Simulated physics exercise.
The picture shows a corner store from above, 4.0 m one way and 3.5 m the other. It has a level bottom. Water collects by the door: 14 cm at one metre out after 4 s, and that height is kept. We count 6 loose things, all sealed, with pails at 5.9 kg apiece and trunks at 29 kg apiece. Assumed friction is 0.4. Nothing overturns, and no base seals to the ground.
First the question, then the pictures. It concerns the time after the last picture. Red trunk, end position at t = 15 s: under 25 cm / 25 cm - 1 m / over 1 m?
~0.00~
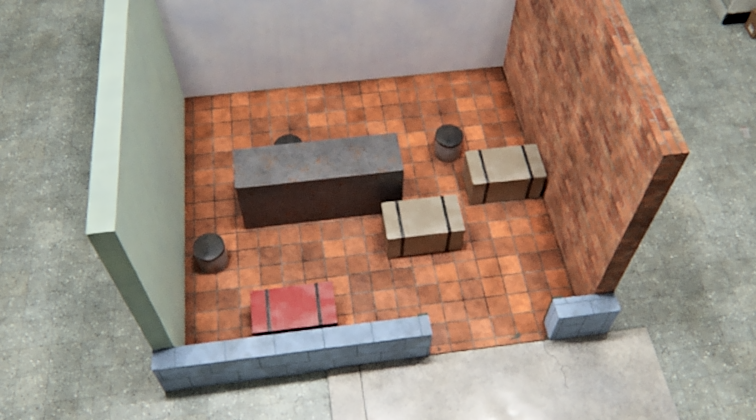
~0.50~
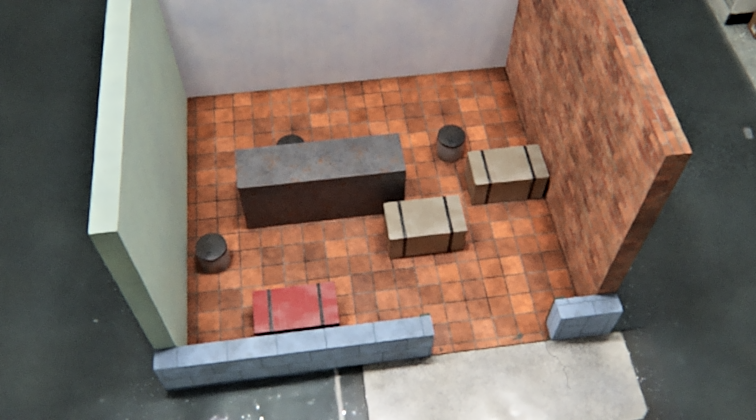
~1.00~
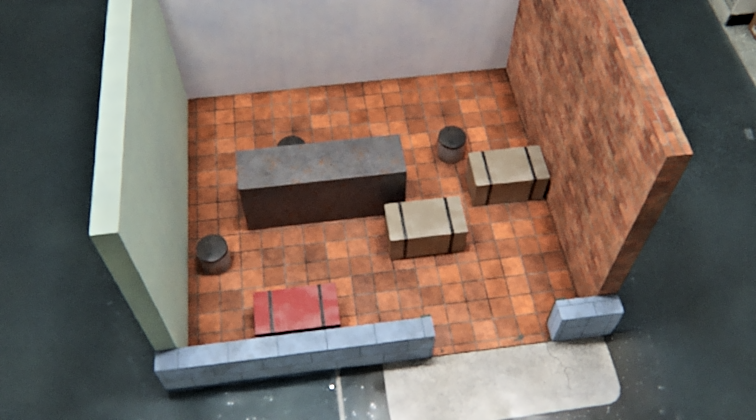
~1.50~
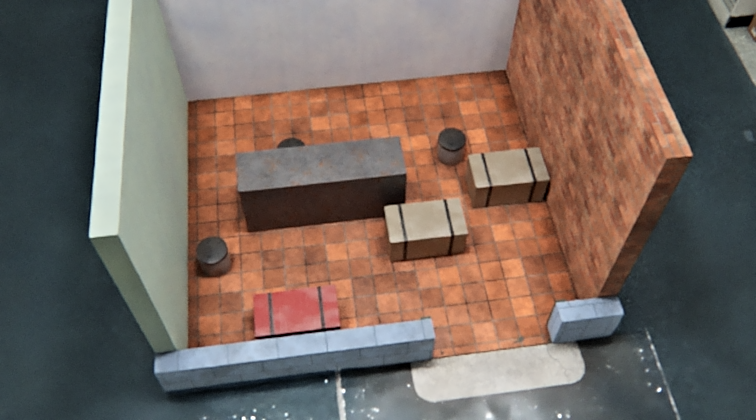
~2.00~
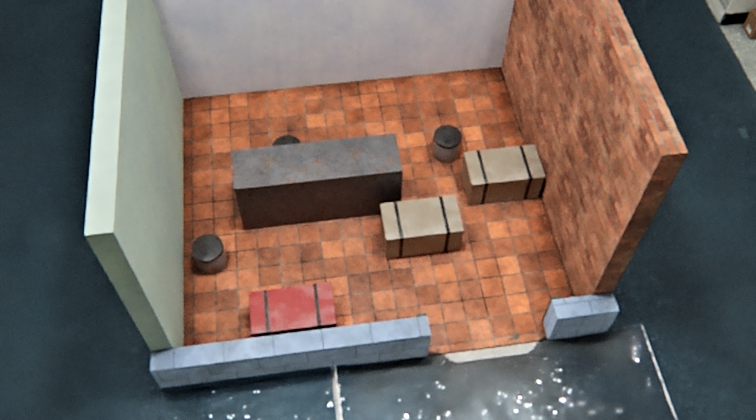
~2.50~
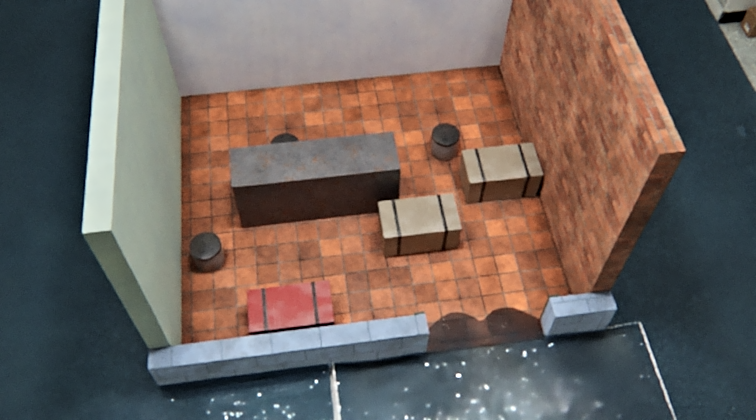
Final distance: Below a quarter metre.
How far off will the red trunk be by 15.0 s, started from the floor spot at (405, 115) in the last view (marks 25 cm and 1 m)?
I'd say it sits almost still.
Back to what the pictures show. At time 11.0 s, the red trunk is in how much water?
Depth: About 7 cm.
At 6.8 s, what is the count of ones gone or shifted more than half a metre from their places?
1.
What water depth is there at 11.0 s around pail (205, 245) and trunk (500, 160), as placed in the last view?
I'd estimate 7 cm for the first and 6 cm for the second.
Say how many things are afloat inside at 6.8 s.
At that time, 0.
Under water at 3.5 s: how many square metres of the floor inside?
Somewhere about 1.0 m2, give or take.
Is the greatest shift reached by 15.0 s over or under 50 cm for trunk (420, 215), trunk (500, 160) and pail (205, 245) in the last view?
In that order: Less, over, over.
After 3.5 s the red trunk is near (290, 306), 0.0 m from its start, aground; 0 afloat.
After 6.8 s the red trunk is near (290, 306), 0.0 m from its start, aground; 0 afloat.
After 11.0 s the red trunk is near (290, 306), 0.0 m from its start, aground; 0 afloat.
After 15.0 s the red trunk is near (290, 304), 0.0 m from its start, aground; 2 afloat.
